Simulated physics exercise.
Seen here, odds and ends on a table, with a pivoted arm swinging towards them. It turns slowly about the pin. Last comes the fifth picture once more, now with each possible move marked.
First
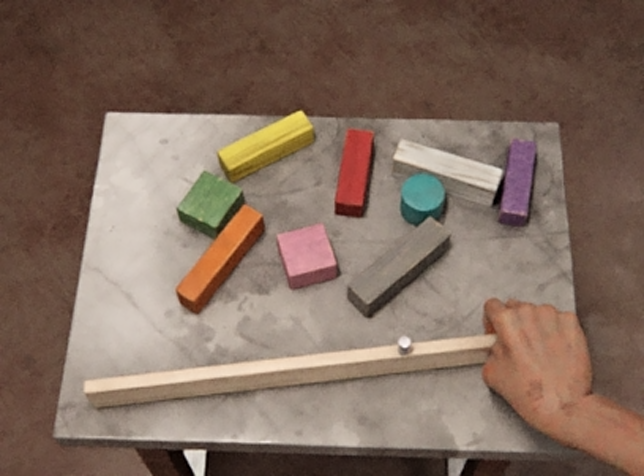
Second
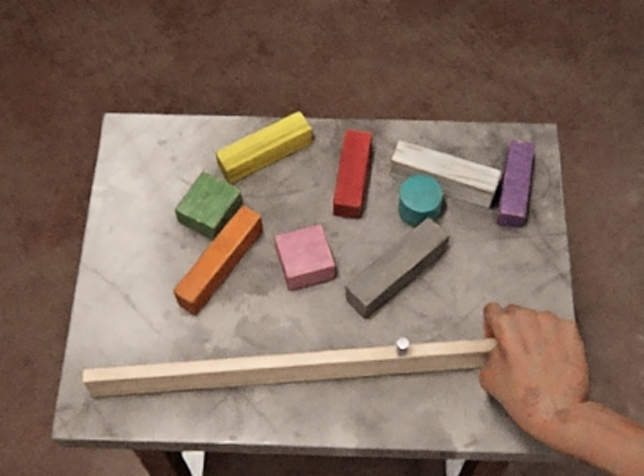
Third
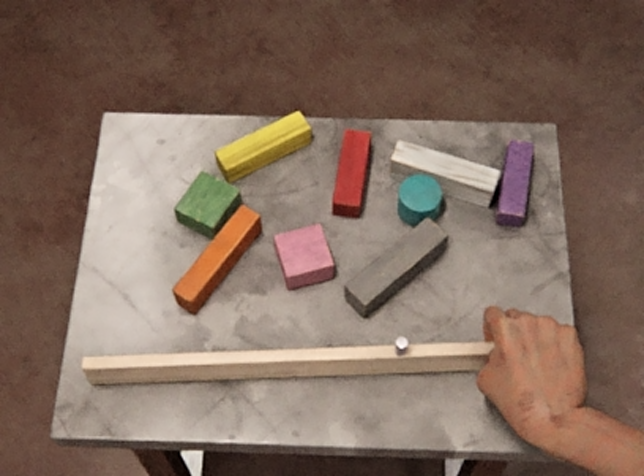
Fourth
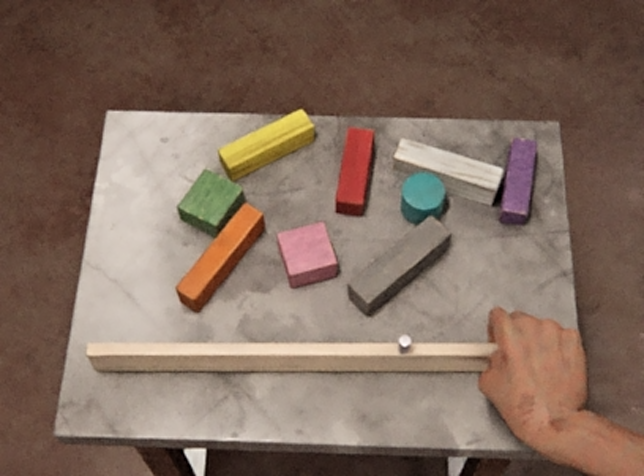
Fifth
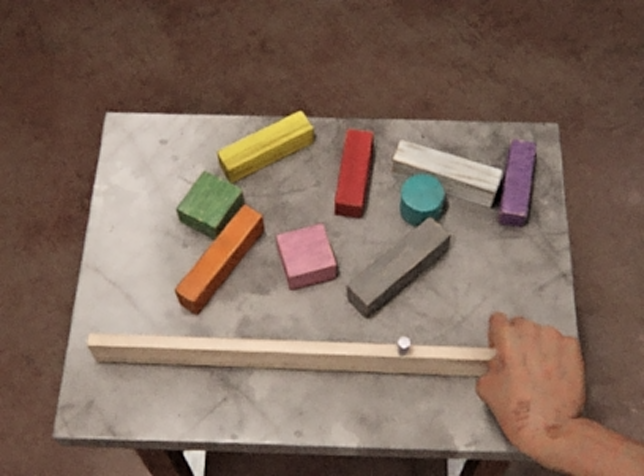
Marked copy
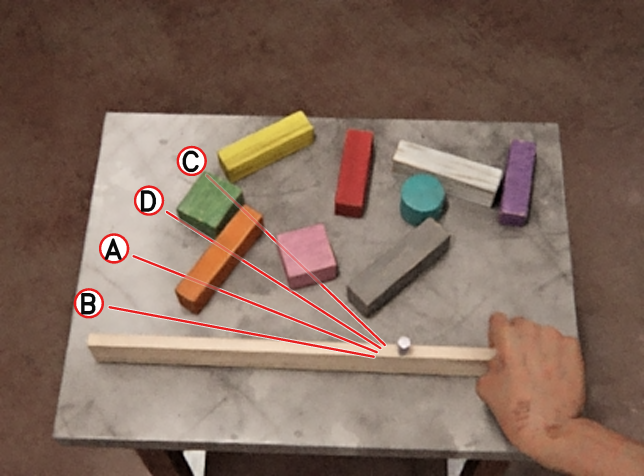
On a grey marble-topped table scattered with colourful blocks, a hand at the right held the end of a long pale wooden bar and slowly swung its left end a little upward around a small pin.
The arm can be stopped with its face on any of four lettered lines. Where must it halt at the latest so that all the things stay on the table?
C.
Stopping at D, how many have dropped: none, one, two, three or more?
By then, none.
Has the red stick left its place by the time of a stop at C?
No.
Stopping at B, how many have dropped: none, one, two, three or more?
By then, none.
On the marked copy, A at (252, 303); B at (240, 332); C at (292, 256); D at (270, 277).
With C. Early on, arm (248, 303); orange stick (228, 244); yellow stick (266, 147).
Further on, arm (270, 266); orange stick (258, 200); yellow stick (266, 147).
At the end, arm (291, 245); yellow stick (295, 125); green block (250, 177); nothing has fallen.
As for the rest, A is safe but short; B is safe but short; D is safe but short.
